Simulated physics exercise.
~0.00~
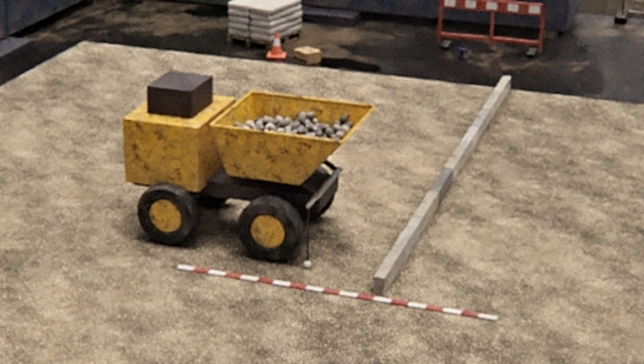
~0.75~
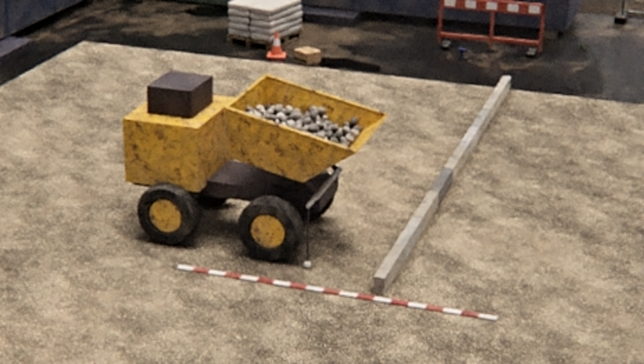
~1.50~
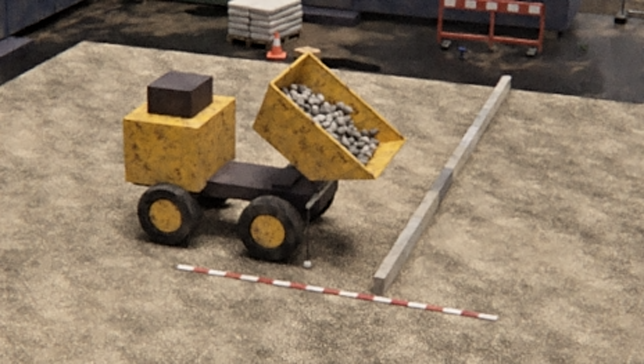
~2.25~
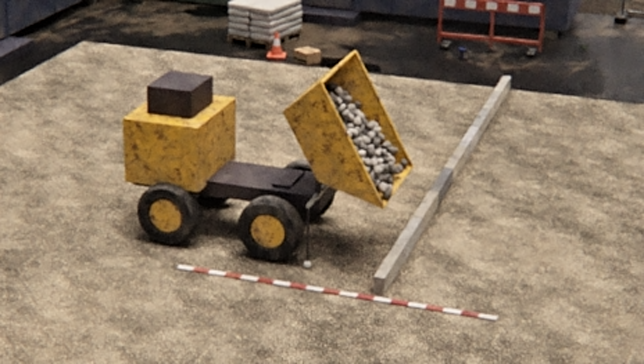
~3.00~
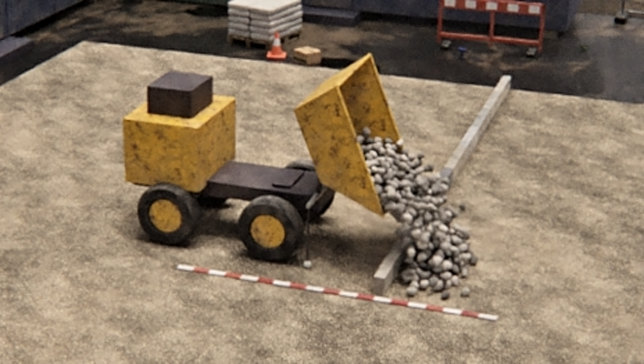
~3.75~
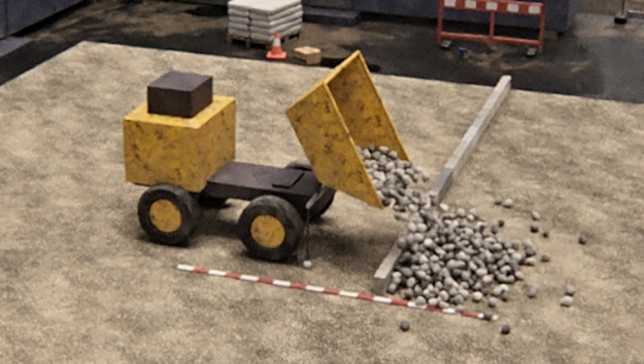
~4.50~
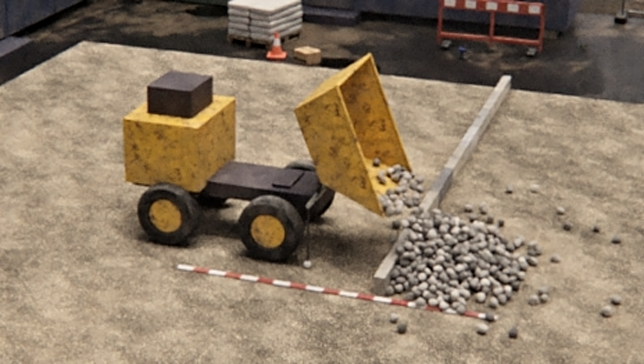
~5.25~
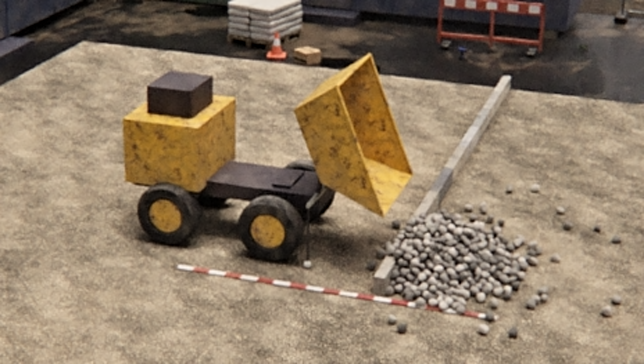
A yellow dumper with a dark block on top and black wheels stands on a sandy floor, seen from above at an angle, its open body full of grey stones. A pale kerb runs across to its right, a red and white striped rod lies in front, and an orange cone stands behind. The body tilts steeply to the right, the stones at first staying inside. Then they pour out across the kerb, and the body jerks back and forward as more fall. Finally it stays tipped and empty, with nearly all the stones heaped beyond the kerb and a few scattered around.
